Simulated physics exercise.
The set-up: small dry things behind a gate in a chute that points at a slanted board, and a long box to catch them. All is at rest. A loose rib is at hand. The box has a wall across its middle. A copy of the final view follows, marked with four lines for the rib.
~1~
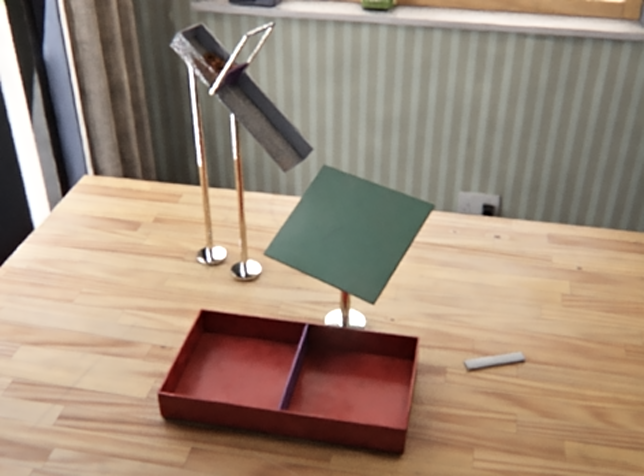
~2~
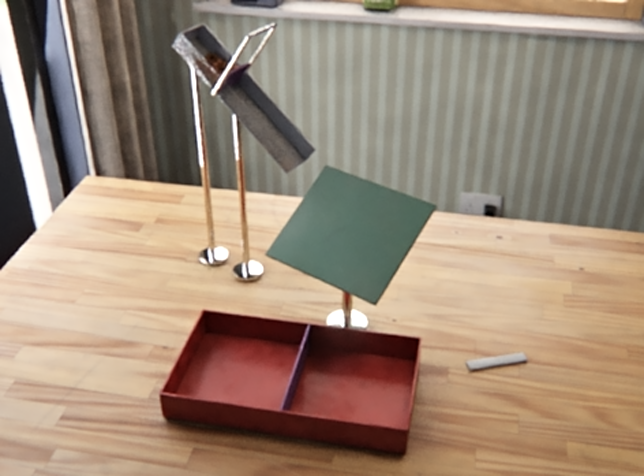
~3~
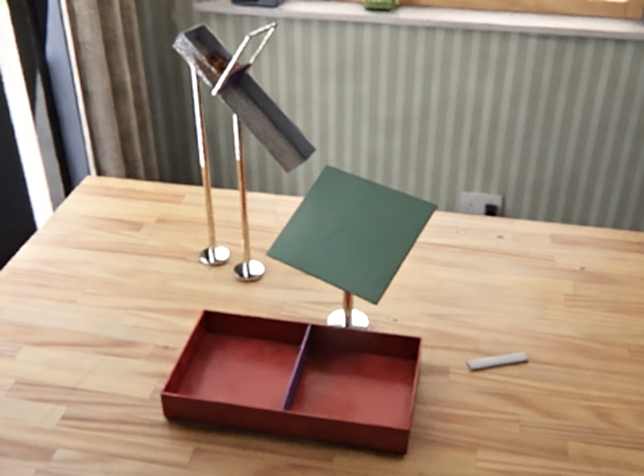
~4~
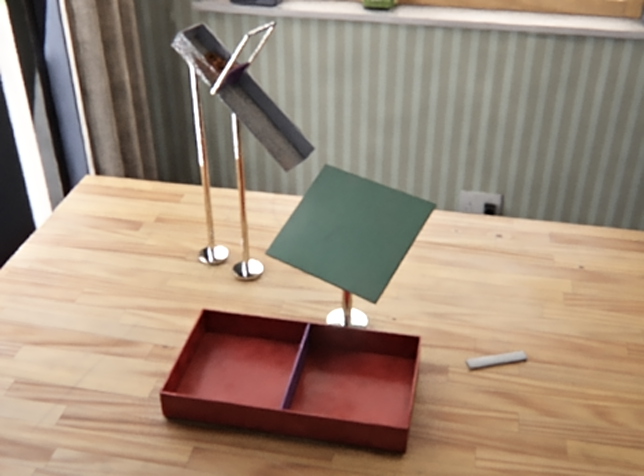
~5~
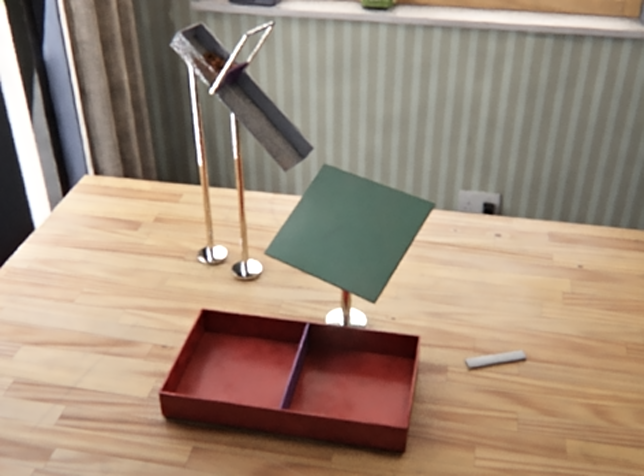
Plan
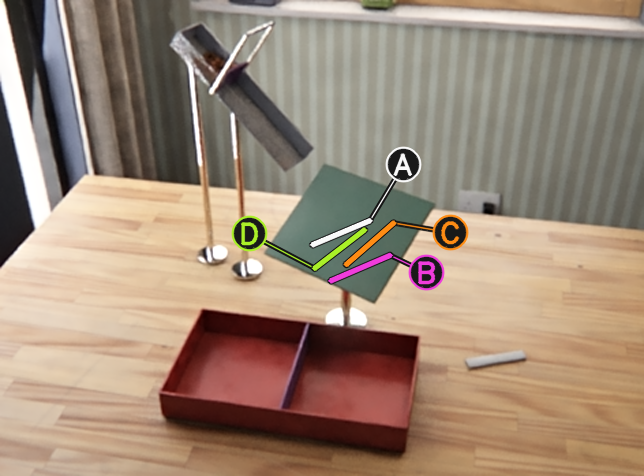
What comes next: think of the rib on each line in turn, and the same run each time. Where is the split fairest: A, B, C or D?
It is C.
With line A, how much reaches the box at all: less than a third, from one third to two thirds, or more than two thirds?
It is more than two thirds.
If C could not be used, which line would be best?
Here it is line B.
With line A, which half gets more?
Left.
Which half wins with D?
The left half.
On the marked copy, line A from (369, 220) to (312, 244); line B from (390, 255) to (330, 280); line C from (393, 222) to (346, 264); line D from (364, 230) to (314, 268).
With A, of what is caught, most in the left half, a small part in the right.
With B, of what is caught, most in the left half, about a quarter in the right.
With C, of what is caught, about half in the left half, about half in the right.
With D, of what is caught, nearly all in the left half, a small part in the right.
